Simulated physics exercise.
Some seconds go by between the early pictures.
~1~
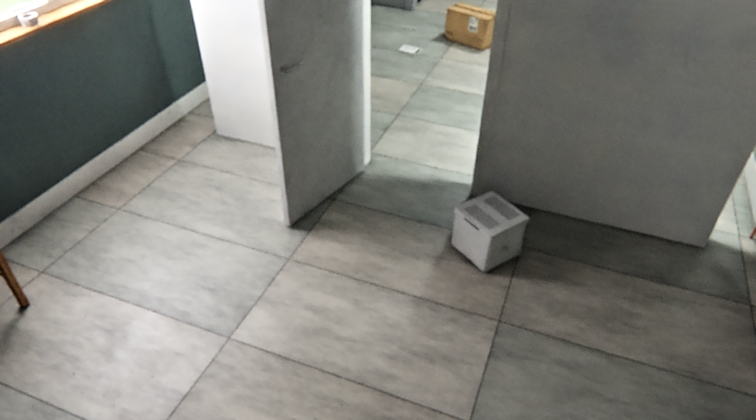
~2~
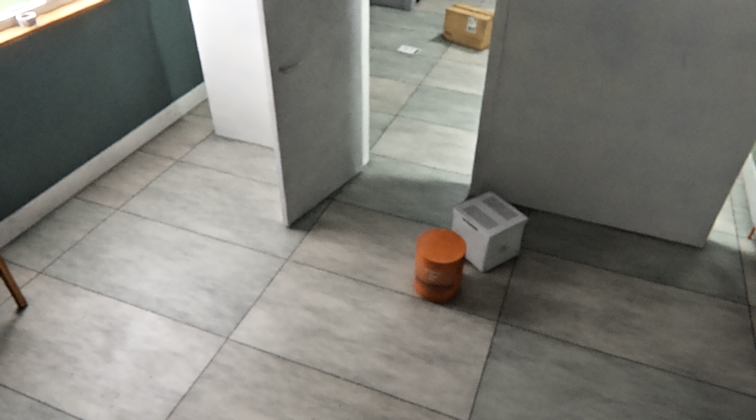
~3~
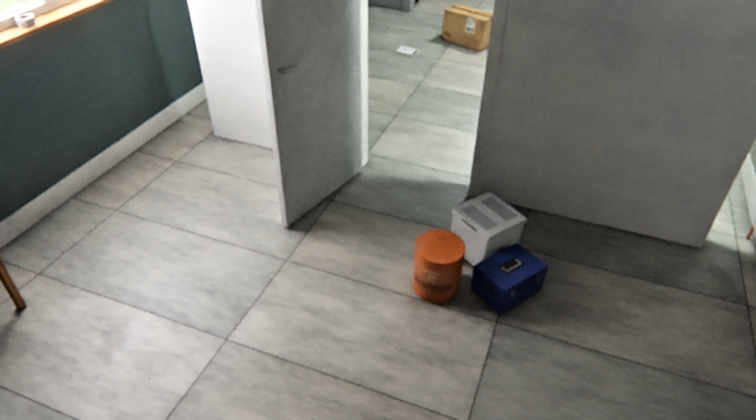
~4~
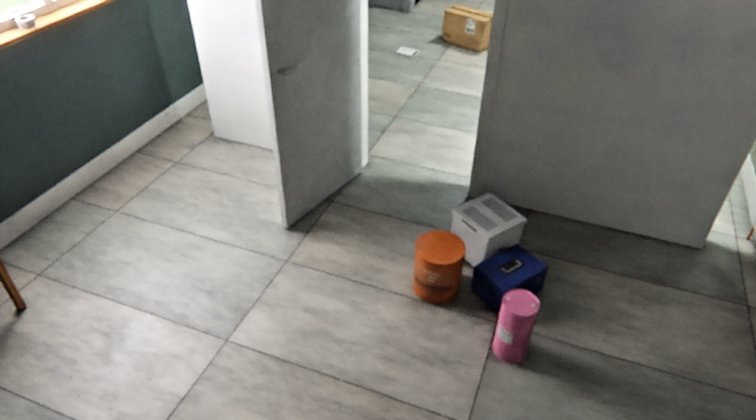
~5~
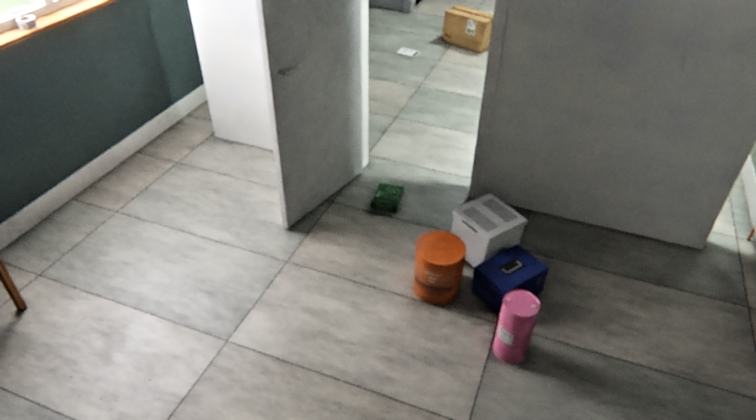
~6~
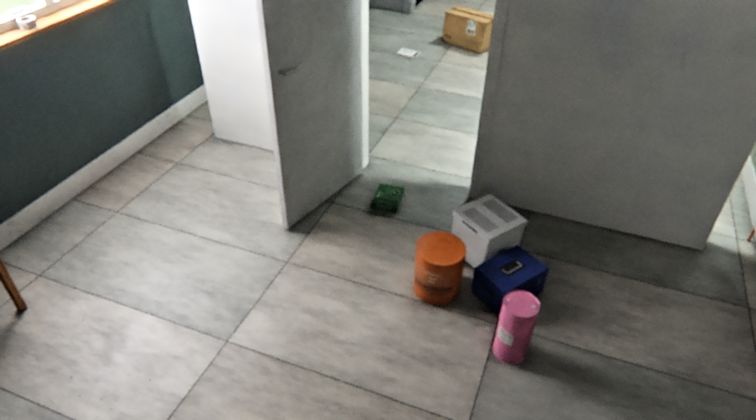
On a gray tiled floor by a wide-open door, an orange pail, a blue toolbox, a pink canister and a small green packet appeared one after another around a white tote, while the door stayed still.
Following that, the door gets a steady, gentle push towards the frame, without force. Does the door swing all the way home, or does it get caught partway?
You can tell the door fits into the frame okay.
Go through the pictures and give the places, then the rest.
Door wide open and still, in the first frame.
Door wide open and still; white tote (487, 232), in the second frame.
Door wide open and still; orange pail (438, 267), in the third frame.
Door wide open and still; blue toolbox (509, 278); white tote (486, 233), in the fourth frame.
Door wide open and still; pink canister (515, 327); orange pail (439, 268), in the fifth frame.
Door wide open and still; green packet (388, 198); blue toolbox (509, 280), in the sixth frame.
Then, 0.90 s on from there, door 52° open; green packet shifted a little near (395, 196).
Then, 1.30 s on from there, door 16° open; green packet shifted about its own width near (417, 184).
In the end, door 0° open; moved from the start, green packet; the other 4 unmoved. At the end, from the last picture's camera, green packet near (426, 173).
